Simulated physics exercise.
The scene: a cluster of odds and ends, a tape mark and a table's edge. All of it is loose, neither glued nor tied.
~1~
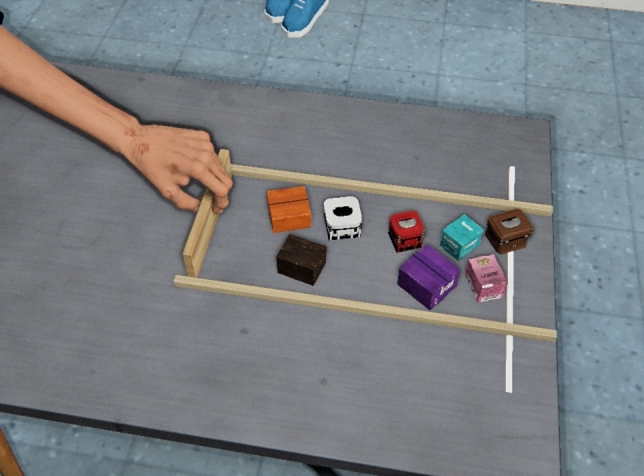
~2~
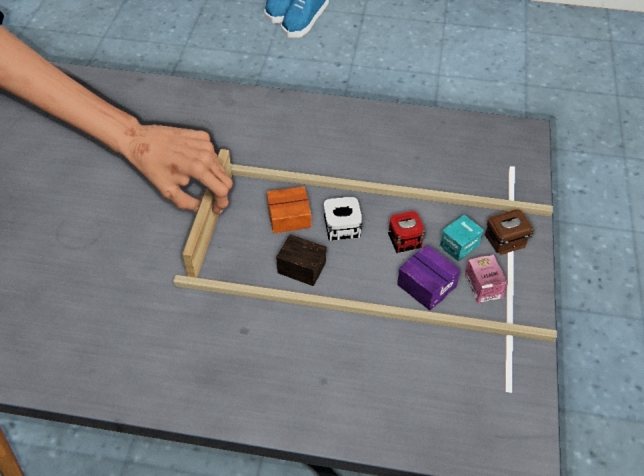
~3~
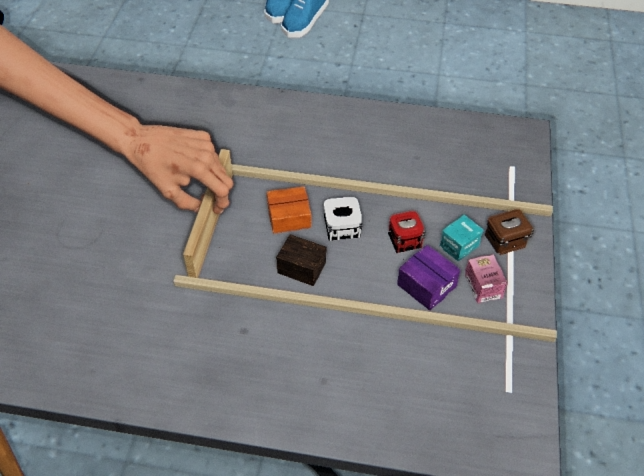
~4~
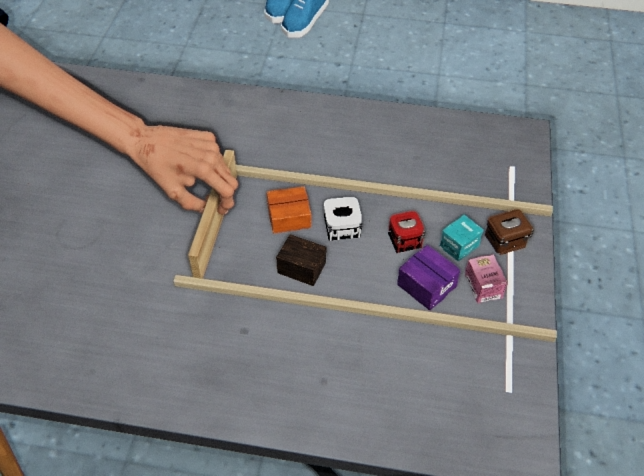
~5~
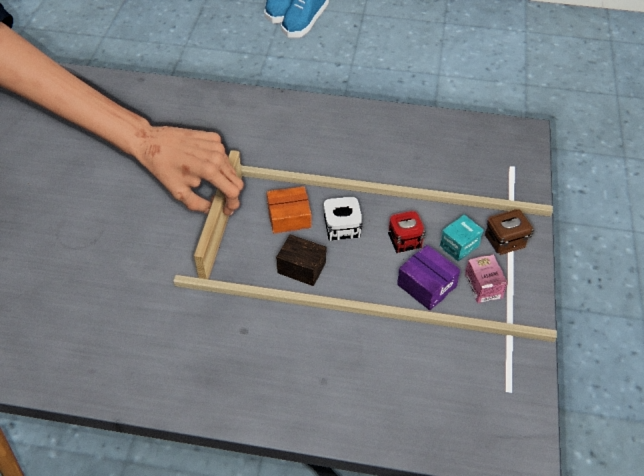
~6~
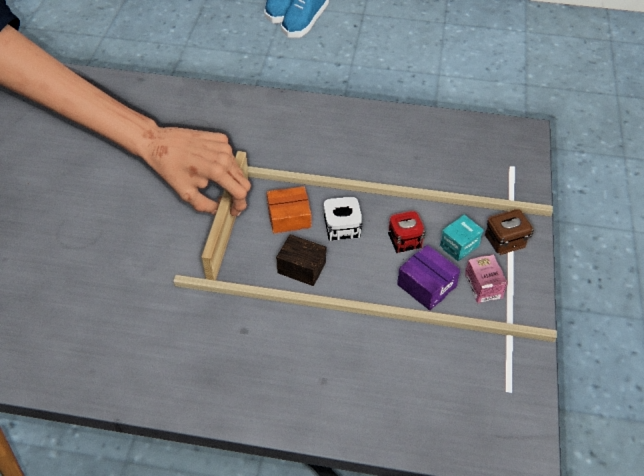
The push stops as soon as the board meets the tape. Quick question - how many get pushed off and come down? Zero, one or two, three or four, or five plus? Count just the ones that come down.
At least five come down.
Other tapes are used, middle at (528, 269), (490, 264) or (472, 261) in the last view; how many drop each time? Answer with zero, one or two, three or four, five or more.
In turn: More than four, either three or four, 3 or 4.
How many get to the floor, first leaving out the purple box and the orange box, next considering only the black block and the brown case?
First try: 4 fallen; other try: 4.
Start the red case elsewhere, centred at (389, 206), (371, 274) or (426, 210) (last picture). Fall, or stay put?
Taking the spots in turn, it stays put, then gets knocked off, then stays put.
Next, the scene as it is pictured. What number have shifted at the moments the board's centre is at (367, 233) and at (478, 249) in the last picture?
I get 7 at the one place and 8 at the other.
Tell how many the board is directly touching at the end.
Total: 2.
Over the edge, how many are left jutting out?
As for overhanging, the count is 0.
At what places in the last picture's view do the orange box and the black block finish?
In the last picture the orange box sits around (533, 248) and the black block around (533, 289).
Soon after, none off yet; brown case at rest near (508, 232); pink box at rest near (486, 279); turquoise box moving near (468, 239).
In the end, the number that fall off is five or more; gone, white case, red case, purple box, turquoise box, pink box and brown case.
